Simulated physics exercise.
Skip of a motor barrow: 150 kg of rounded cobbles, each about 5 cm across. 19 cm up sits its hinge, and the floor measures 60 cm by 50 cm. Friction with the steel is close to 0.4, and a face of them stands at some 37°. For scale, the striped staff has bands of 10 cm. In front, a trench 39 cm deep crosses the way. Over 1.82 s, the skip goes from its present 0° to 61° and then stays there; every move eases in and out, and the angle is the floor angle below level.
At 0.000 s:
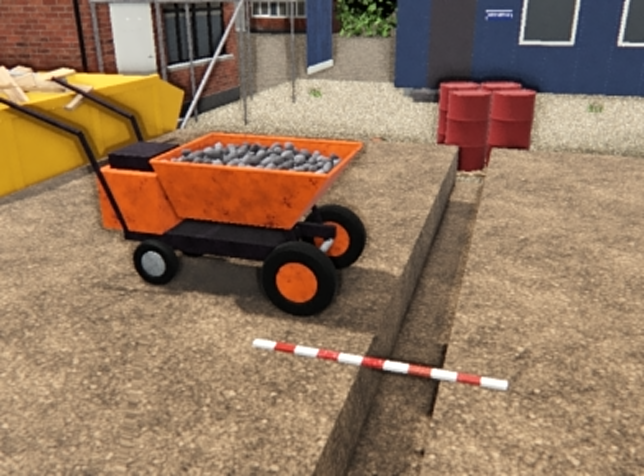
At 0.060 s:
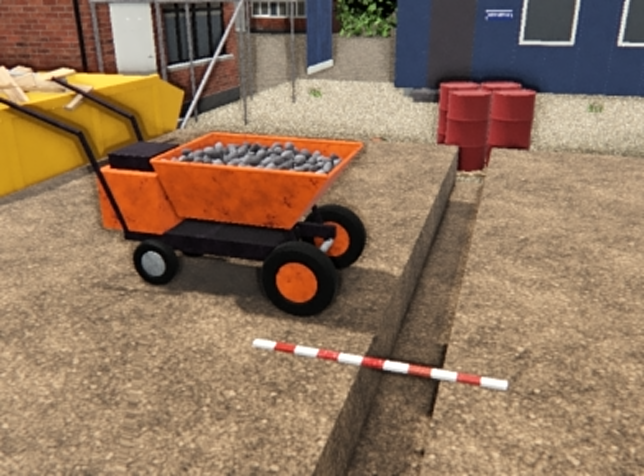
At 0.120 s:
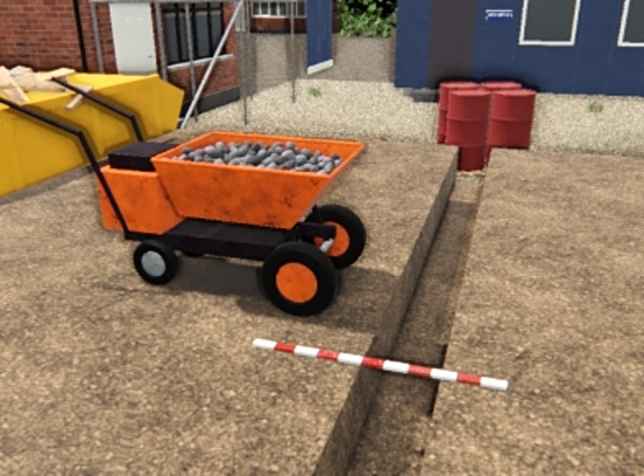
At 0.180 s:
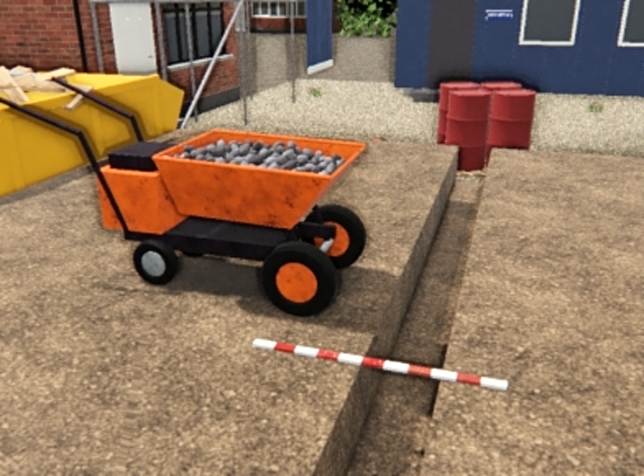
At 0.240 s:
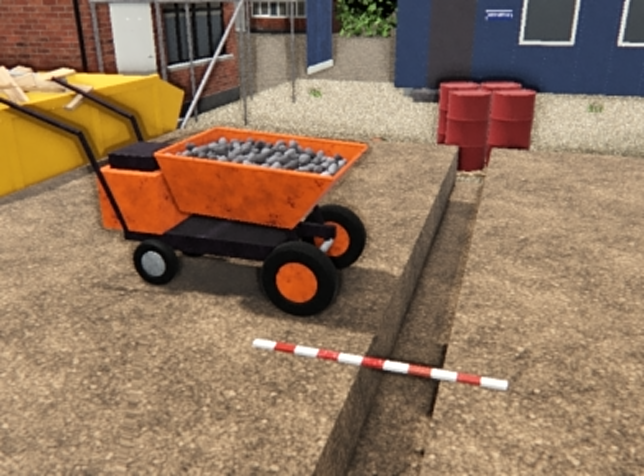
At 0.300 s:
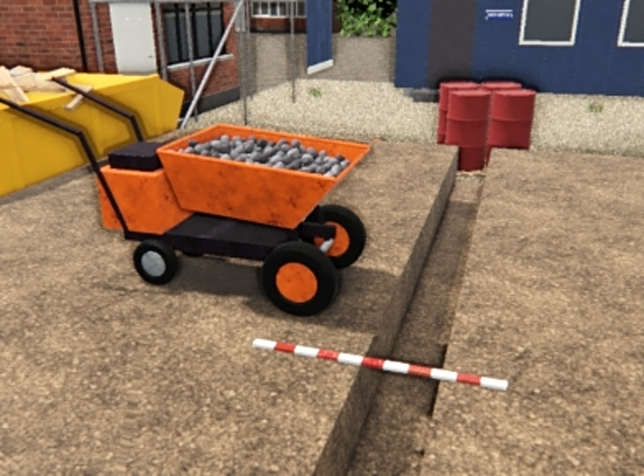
On a building site, an orange motor barrow's skip of grey stones tilts slightly rightward.
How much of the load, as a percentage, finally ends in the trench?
I would put it at about 47 per cent.
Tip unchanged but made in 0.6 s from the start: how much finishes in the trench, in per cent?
My guess is near 25 percent.
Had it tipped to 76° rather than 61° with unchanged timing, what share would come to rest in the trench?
It comes out at about 55 percent.
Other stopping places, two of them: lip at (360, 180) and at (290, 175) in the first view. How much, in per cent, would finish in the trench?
Around 25 and then 75 percent.
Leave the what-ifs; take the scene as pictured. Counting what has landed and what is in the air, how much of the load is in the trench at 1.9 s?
Some 15 per cent.
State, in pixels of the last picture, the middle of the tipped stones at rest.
The tipped stones centre close to (441, 354).
After 1.4 s the floor is at 51°; 100 % in the skip; the foremost stones are at (410, 223).
After 1.9 s the floor is at 61°; 66 % in the skip, 16 % in the trench, 18 % past the trench; the foremost stones are at (522, 323).
After 2.3 s the floor is at 61°; 45 % in the skip, 25 % in the trench, 30 % past the trench; the foremost stones are at (590, 325).
After 4.2 s the floor is at 61°; 23 % in the skip, 47 % in the trench, 30 % past the trench; the foremost stones are at (633, 323).
